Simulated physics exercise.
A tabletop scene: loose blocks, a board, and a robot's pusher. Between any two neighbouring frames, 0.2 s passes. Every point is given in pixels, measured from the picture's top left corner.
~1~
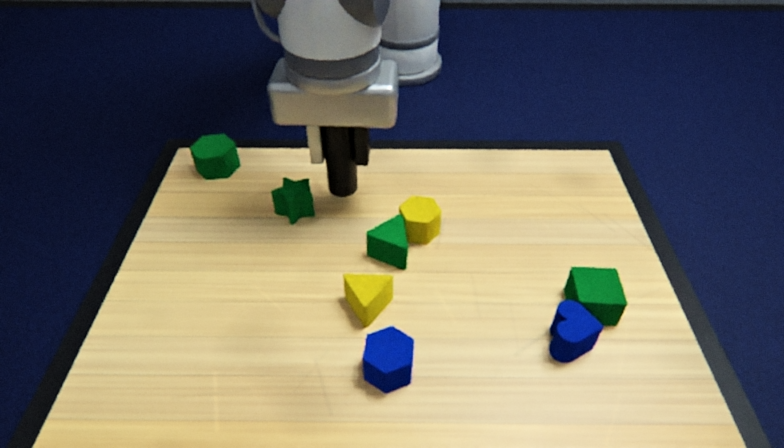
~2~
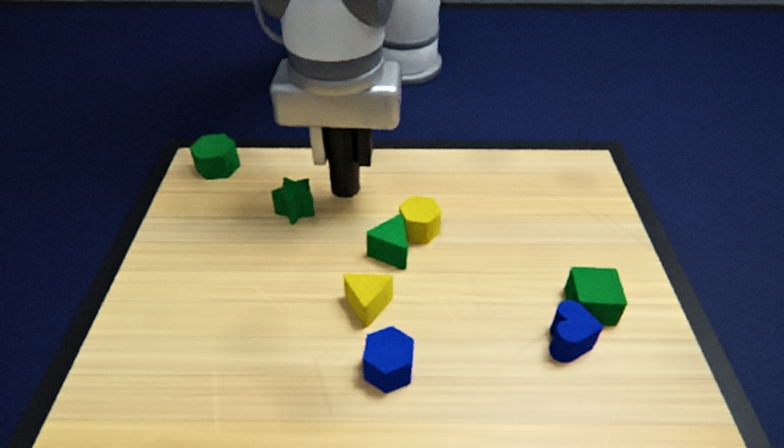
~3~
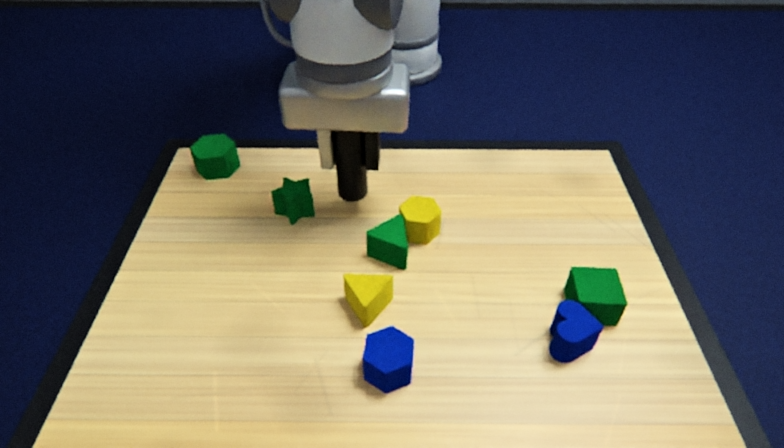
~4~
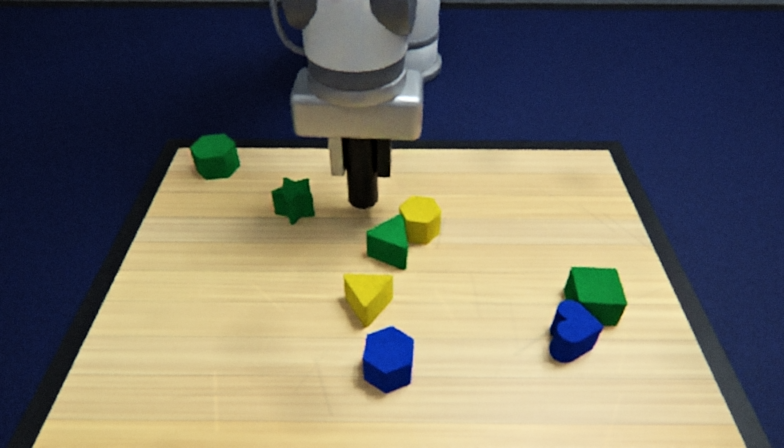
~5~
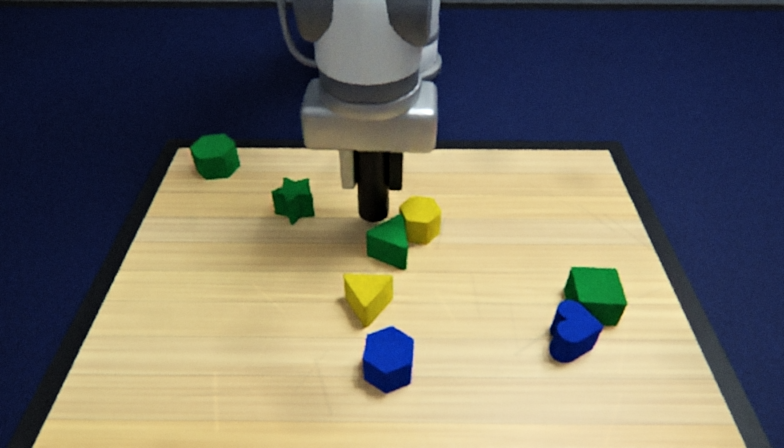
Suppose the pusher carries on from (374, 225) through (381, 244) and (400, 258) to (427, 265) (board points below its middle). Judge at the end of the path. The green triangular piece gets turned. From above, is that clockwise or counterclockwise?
Clockwise, looking down.
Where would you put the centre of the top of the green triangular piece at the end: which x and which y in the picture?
At roughly (426, 268).
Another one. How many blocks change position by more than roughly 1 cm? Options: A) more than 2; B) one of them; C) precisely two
My answer is option B.
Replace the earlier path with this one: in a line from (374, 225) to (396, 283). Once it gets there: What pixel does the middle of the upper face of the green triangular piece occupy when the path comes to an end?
I predict (422, 280).
On the path given first. Halfway along, pusher (390, 239); green triangular piece (406, 251).
At the end, pusher (428, 252); green triangular piece (426, 268), turned 40° clockwise; yellow six-sided block unmoved.
